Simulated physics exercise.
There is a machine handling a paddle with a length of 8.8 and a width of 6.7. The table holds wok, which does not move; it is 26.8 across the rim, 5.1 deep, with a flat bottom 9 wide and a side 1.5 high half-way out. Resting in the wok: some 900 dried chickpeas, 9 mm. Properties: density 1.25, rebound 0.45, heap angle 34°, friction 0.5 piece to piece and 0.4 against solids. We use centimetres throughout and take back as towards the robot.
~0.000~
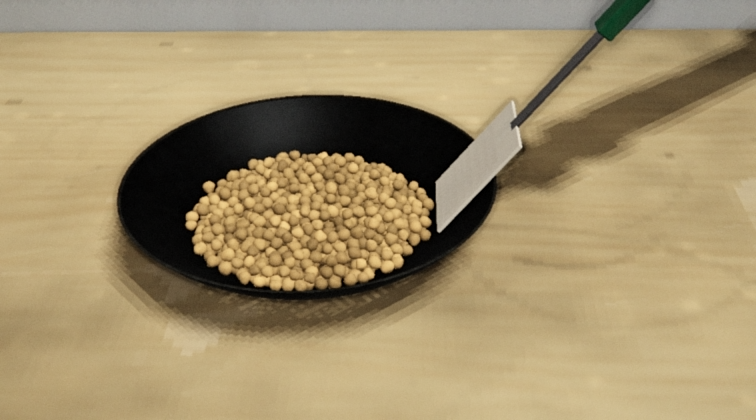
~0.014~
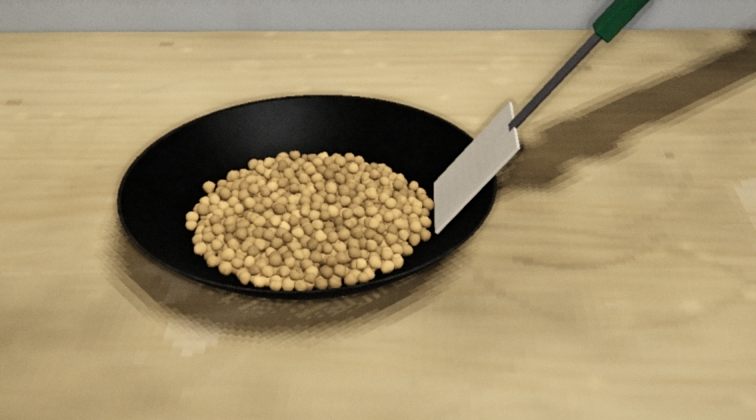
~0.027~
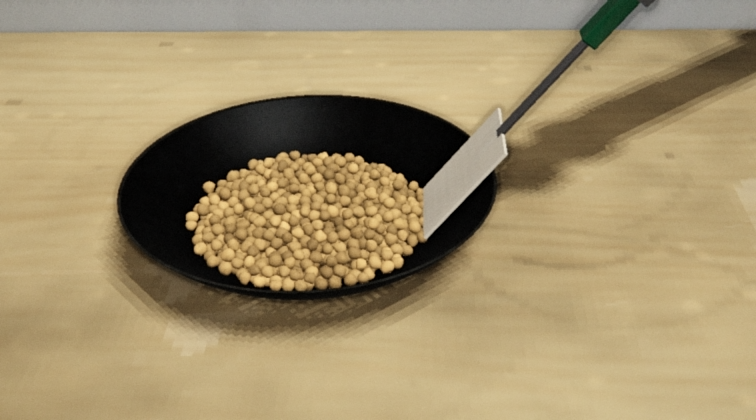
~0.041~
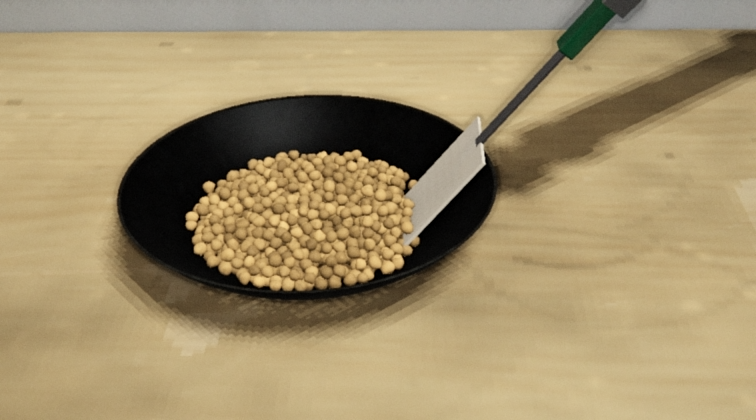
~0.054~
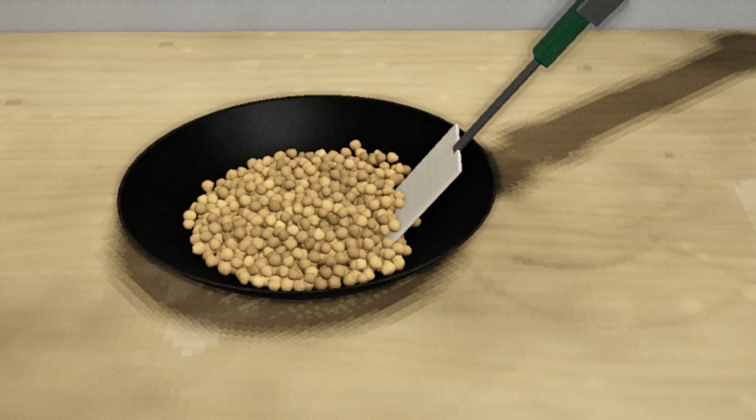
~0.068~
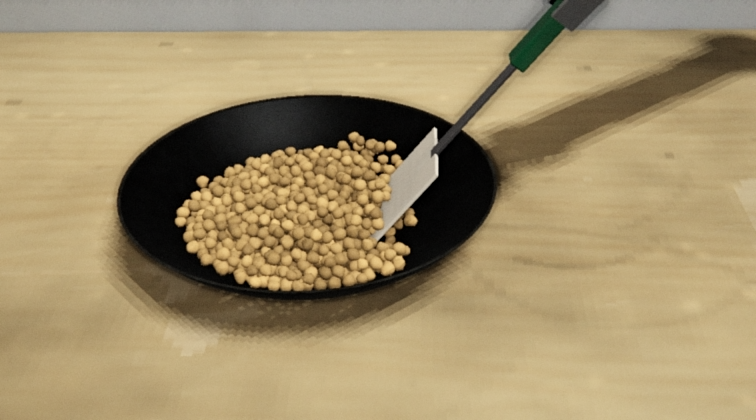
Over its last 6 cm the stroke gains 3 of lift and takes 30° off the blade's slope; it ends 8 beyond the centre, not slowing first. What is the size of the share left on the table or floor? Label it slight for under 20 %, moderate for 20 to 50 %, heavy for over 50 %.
Label: Moderate.
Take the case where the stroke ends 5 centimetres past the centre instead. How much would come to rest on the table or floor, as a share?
That would give close to 10 per cent.
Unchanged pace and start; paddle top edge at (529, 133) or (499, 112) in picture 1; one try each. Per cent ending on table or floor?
Close to 30 and 25 percent respectively.
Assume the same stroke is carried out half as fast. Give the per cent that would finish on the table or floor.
I'd reckon close to 5 per cent.
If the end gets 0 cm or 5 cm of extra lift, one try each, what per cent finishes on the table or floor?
Result, in order: Approx. 20 % and 20 %.
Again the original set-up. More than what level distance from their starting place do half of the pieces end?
Around 4 cm, measured level.
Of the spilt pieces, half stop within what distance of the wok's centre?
Distance, approx.: 30 cm.
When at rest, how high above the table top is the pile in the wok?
It reaches roughly 5.0 cm.
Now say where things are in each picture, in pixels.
Paddle top edge at (517, 123), sloping 52°; upper third of the load around (312, 207), from x 190 to 430, top at y 155; 900 in the wok, in the first picture.
Paddle top edge at (515, 124), sloping 52°; upper third of the load around (312, 207), from x 190 to 430, top at y 155, in the second picture.
Paddle top edge at (503, 130), sloping 52°; upper third of the load around (312, 207), from x 190 to 425, top at y 155, in the third picture.
Paddle top edge at (481, 139), sloping 52°; upper third of the load around (316, 205), from x 190 to 415, top at y 155, in the fourth picture.
Paddle top edge at (459, 147), sloping 52°; upper third of the load around (315, 201), from x 190 to 415, top at y 145, in the fifth picture.
Paddle top edge at (436, 151), sloping 52°; upper third of the load around (310, 198), from x 180 to 410, top at y 140; 900 in the wok, in the sixth picture.
By 0.10 s, sloping 52°, highest piece 7 above the table; 900 in the wok.
By 0.13 s, sloping 43°, highest piece 8 above the table; 900 in the wok.
By 0.35 s, sloping 22°, highest piece 8 above the table; 647 in the wok, 187 on the table or floor, 66 on the blade or in flight.
By 1.40 s, sloping 22°, highest piece 5 above the table; 646 in the wok, 254 on the table or floor.
Final count, 646 in the wok, 254 on the table or floor. That is 28 % on the table or floor.
